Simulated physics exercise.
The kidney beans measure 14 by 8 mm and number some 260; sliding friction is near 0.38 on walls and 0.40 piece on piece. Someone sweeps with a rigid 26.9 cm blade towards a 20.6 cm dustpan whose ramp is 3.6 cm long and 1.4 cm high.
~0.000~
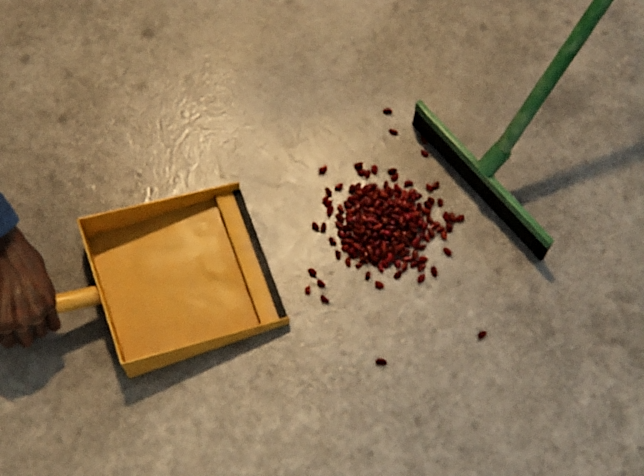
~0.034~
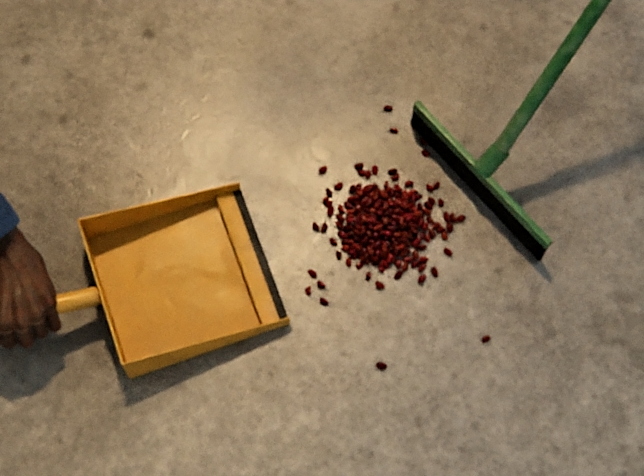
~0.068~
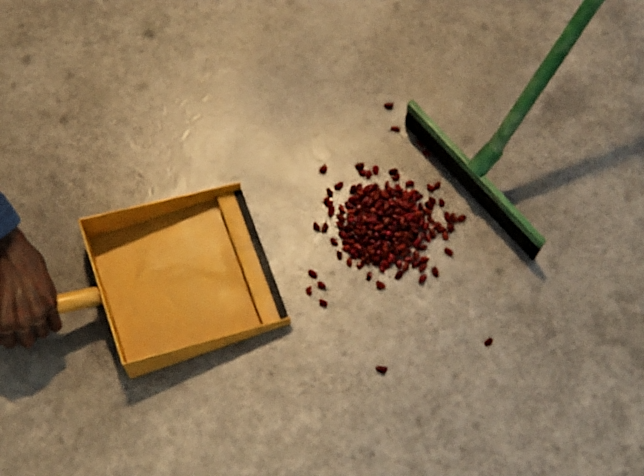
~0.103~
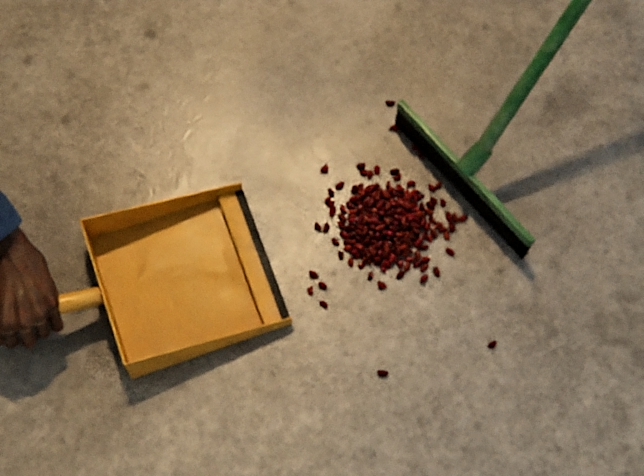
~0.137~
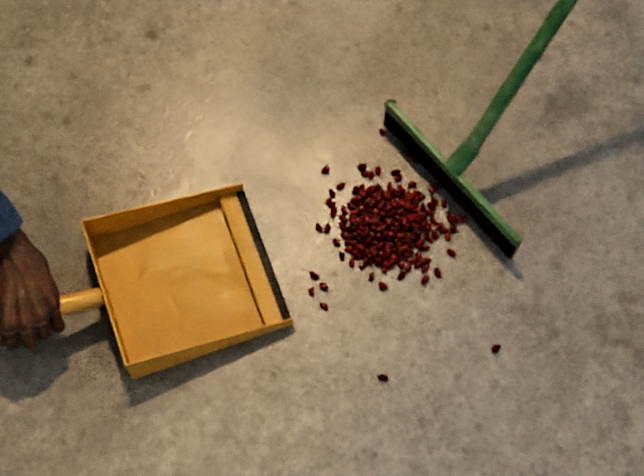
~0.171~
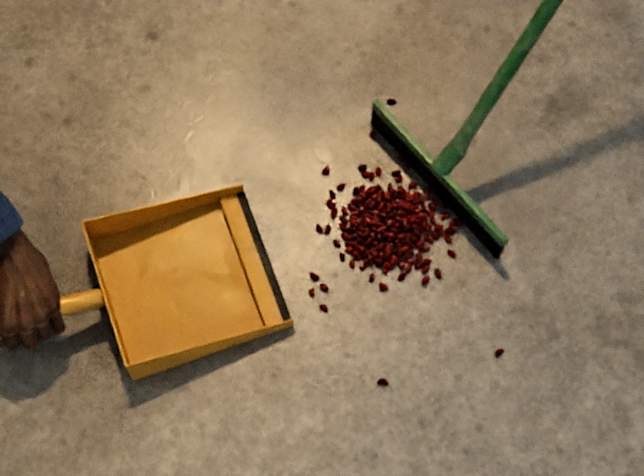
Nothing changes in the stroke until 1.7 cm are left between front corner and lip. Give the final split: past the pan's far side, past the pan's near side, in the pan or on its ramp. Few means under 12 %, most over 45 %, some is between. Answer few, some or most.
Far side few, near side few, pan few.
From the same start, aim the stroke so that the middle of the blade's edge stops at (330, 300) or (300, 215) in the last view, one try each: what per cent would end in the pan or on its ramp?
Some 15 and 0 per cent.
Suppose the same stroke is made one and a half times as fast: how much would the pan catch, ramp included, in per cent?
In that case some 5 per cent.
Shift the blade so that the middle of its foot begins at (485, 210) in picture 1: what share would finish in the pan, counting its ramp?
Some 0 per cent.
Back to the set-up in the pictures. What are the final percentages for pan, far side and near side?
Far side 5; near side 5; pan 0.
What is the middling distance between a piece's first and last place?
About 10 cm.
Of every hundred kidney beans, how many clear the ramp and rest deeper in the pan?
Roughly 0 per cent.
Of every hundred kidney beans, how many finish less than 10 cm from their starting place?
Some 50 per cent.
After 0.37 s, middle of the blade 15 cm from the lip; 0 % over the lip, far side 0 %, near side 5 %.
After 0.50 s, middle of the blade 9 cm from the lip; 0 % over the lip, far side 5 %, near side 5 %.
After 0.76 s, middle of the blade 6 cm from the lip; 0 % over the lip, far side 5 %, near side 5 %.
By 2.1 s all is still; far side 5 %, near side 5 %, pan 0 %, in front of the lip or behind the blade 90 %.
